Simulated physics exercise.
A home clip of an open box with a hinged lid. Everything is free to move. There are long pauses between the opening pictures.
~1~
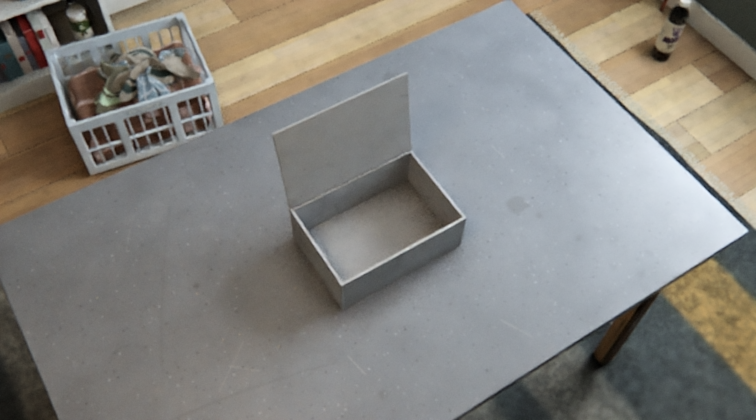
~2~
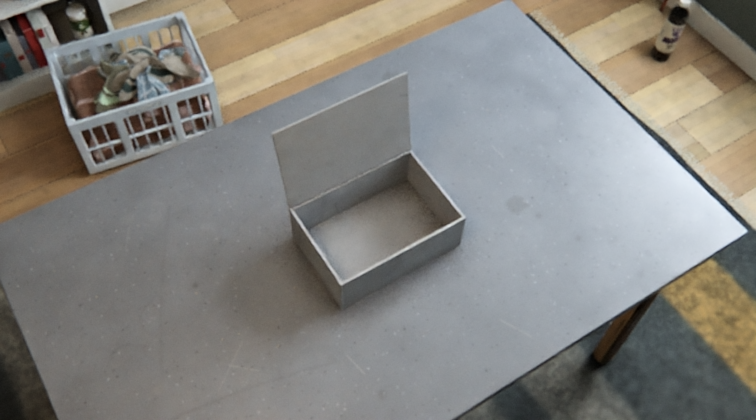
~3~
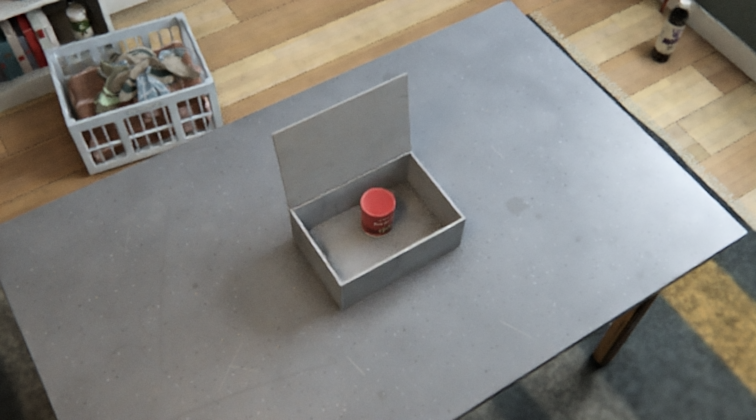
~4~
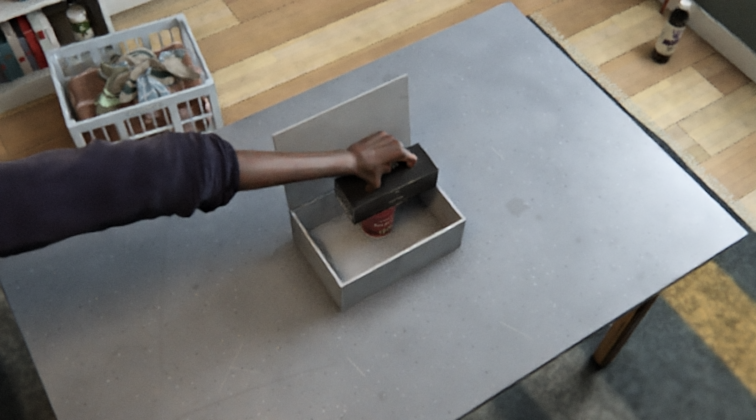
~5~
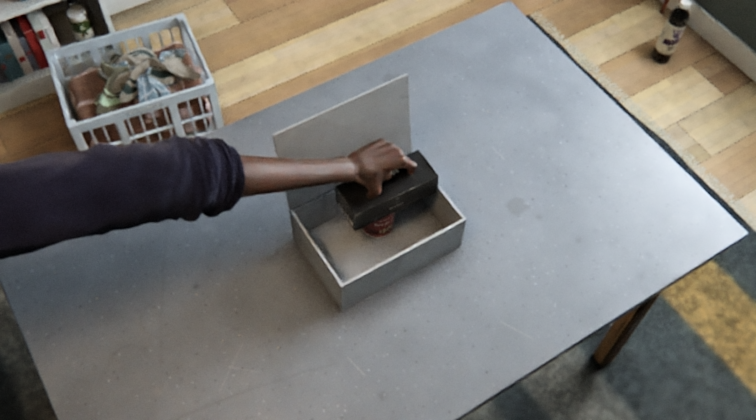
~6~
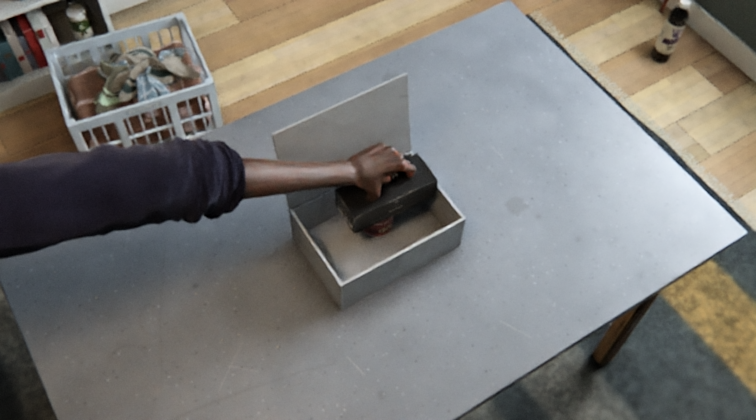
A red tin appears in the open box, then a hand lowers a black carton over it.
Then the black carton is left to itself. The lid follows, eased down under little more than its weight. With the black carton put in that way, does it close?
It stays ajar.
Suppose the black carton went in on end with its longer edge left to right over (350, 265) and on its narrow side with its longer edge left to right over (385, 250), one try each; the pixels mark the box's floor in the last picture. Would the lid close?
First try: It stays ajar; second try: It shuts flat.
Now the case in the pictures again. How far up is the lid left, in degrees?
Some 50° above the rim.
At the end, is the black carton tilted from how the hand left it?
The black carton keeps its pose.
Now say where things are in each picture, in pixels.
The last thing is not in view yet, in the first picture.
The last thing is not in view yet, in the second picture.
The last thing is not in view yet; red tin (377, 213), in the third picture.
Coming down; black carton (387, 183), in the fourth picture.
Coming down; black carton (387, 190), in the fifth picture.
Put in, still held; black carton (386, 193), in the sixth picture.
Then, 1.10 s after the last picture, lid starting down.
Then, 1.40 s after the last picture, lid 73° above the rim.
Then, 1.60 s after the last picture, lid 57° above the rim.
At rest, lid 51° above the rim; both in place. Seen from the same camera at the end, black carton near (387, 194).
